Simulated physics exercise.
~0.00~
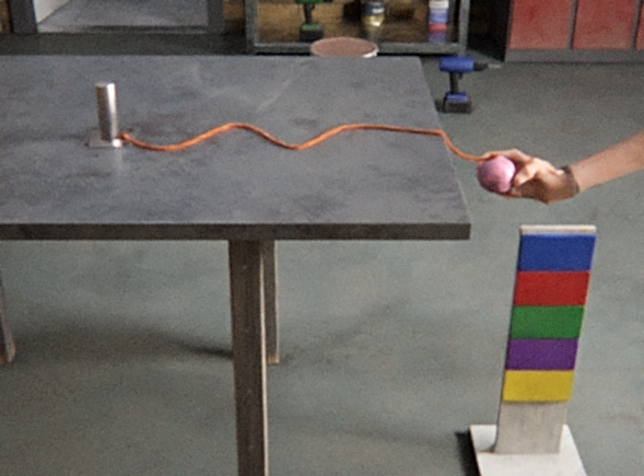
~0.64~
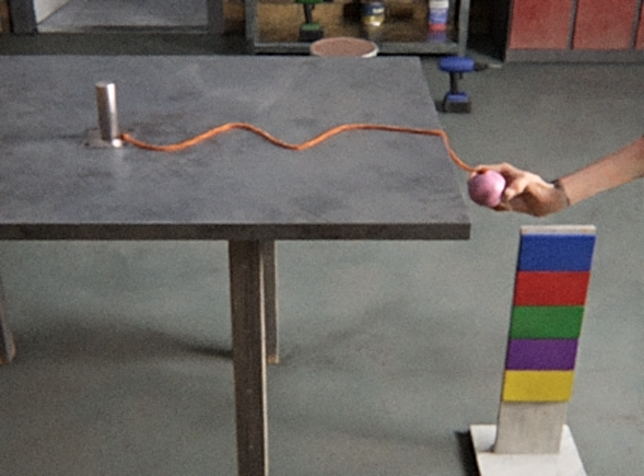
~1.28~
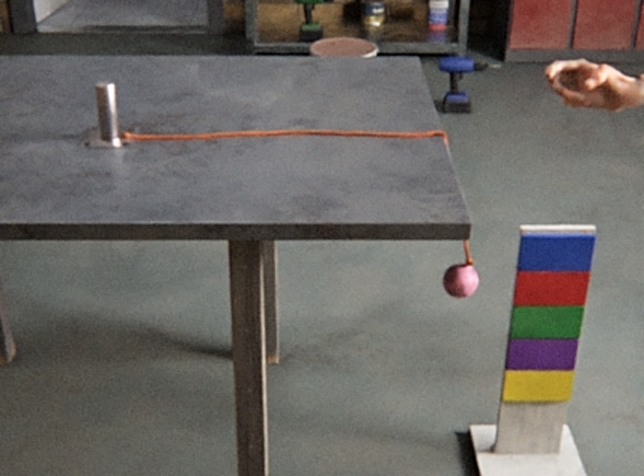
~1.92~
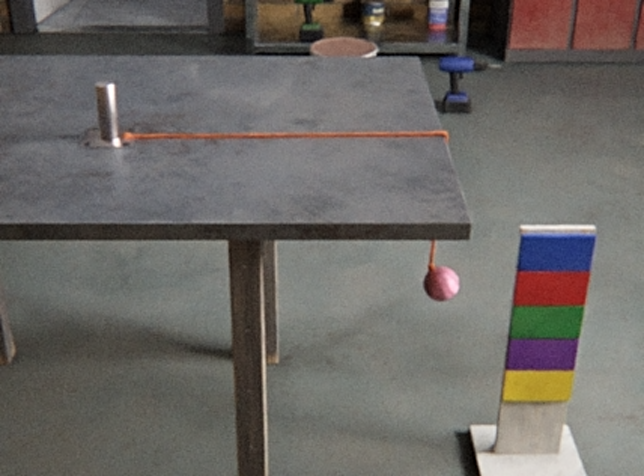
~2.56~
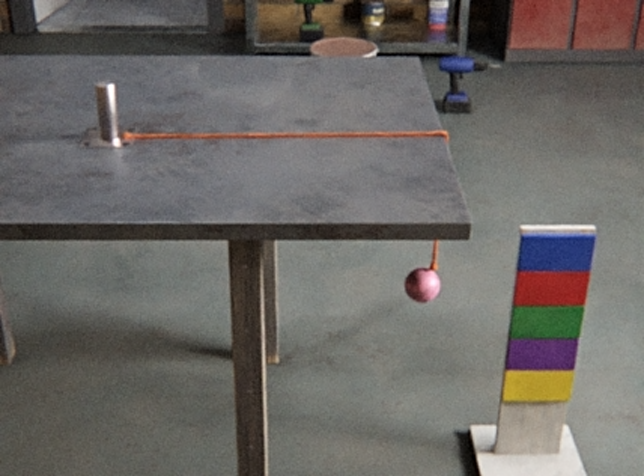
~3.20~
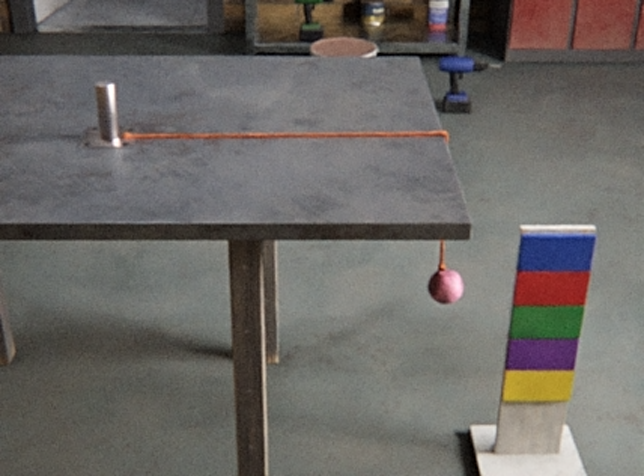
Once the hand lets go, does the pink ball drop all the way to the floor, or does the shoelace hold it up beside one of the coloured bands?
The shoelace holds it up. The ball swings gently below the workbench edge, with its middle level with the red band.
